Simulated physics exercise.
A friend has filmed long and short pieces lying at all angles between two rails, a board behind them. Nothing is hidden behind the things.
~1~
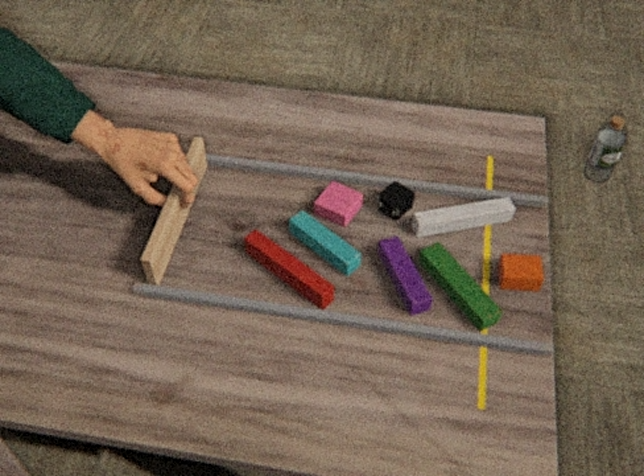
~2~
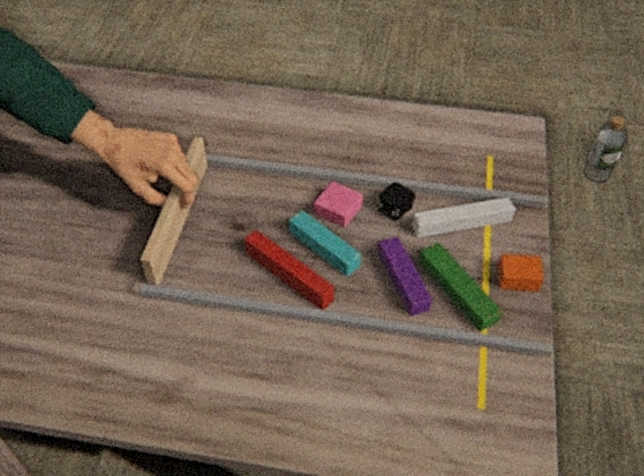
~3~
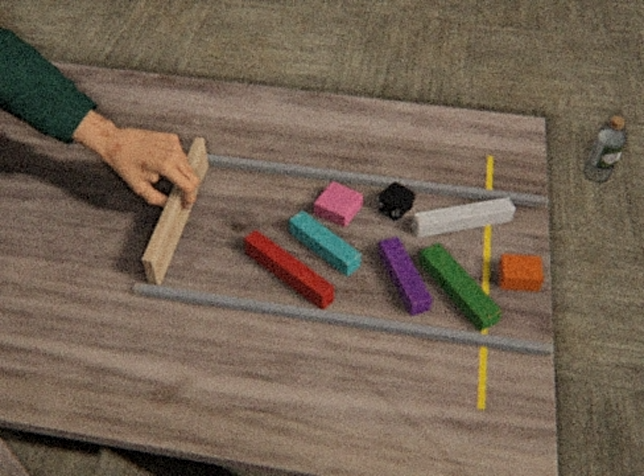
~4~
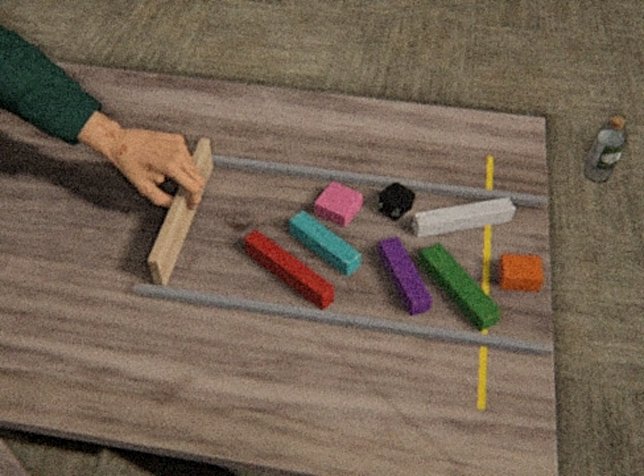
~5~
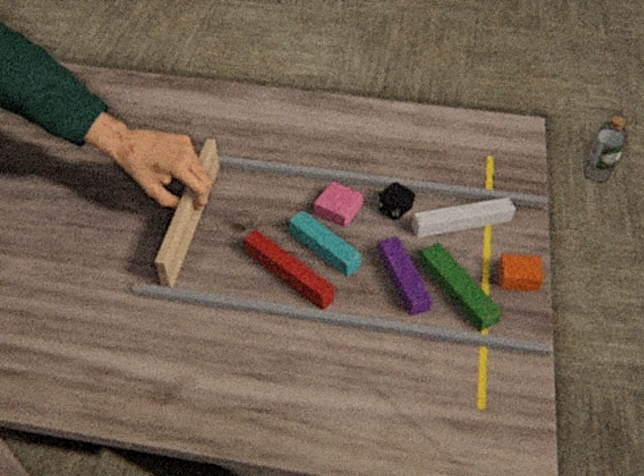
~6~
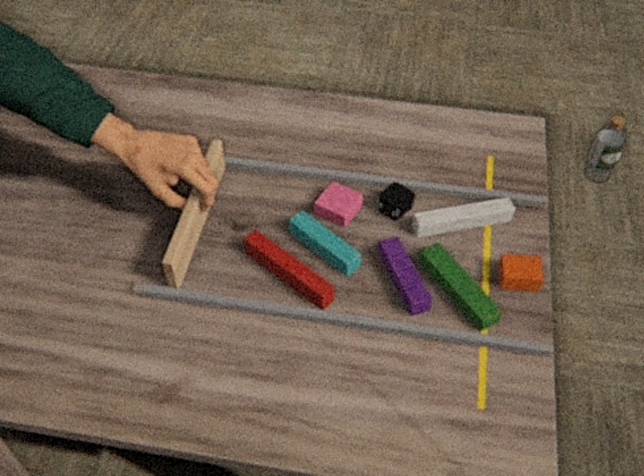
In the video, a hand in a green sleeve holds a wooden board upright between two rails and slides it slightly to the right, while the colourful blocks and bars ahead of it stay still near a yellow line.
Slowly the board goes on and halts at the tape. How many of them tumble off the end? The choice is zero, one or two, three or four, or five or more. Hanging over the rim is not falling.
The number that fall off is three or four.
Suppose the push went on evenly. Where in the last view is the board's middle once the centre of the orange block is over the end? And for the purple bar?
Near (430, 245) and (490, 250).
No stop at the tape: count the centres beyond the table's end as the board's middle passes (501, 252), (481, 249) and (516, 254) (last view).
It would be 5, 3 and 5.
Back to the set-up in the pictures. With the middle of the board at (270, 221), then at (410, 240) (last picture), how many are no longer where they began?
At the one place 1, at the other 8.
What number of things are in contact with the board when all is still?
The number is 3.
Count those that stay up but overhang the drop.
That would be 3.
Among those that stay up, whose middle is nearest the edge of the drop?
The purple bar ends nearest.
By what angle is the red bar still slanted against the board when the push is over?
About 45°.
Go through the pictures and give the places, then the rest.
In the first picture, orange block (520, 272); white bar (463, 217); green bar (459, 285); board (177, 208); tape (487, 265).
In the second picture, white bar (463, 217); black case (396, 203).
In the third picture, green bar (459, 285); red bar (288, 269).
In the fourth picture, orange block (520, 273); turquoise bar (324, 243).
In the fifth picture, white bar (463, 217); pink block (339, 204).
In the sixth picture, orange block (520, 273); white bar (463, 217); green bar (459, 285); board (196, 211); tape (487, 265).
Soon after, none off yet; orange block at rest near (520, 273); white bar at rest near (463, 217); green bar at rest near (459, 285).
In the end, the number that fall off is three or four; gone, green bar, white bar and orange block.
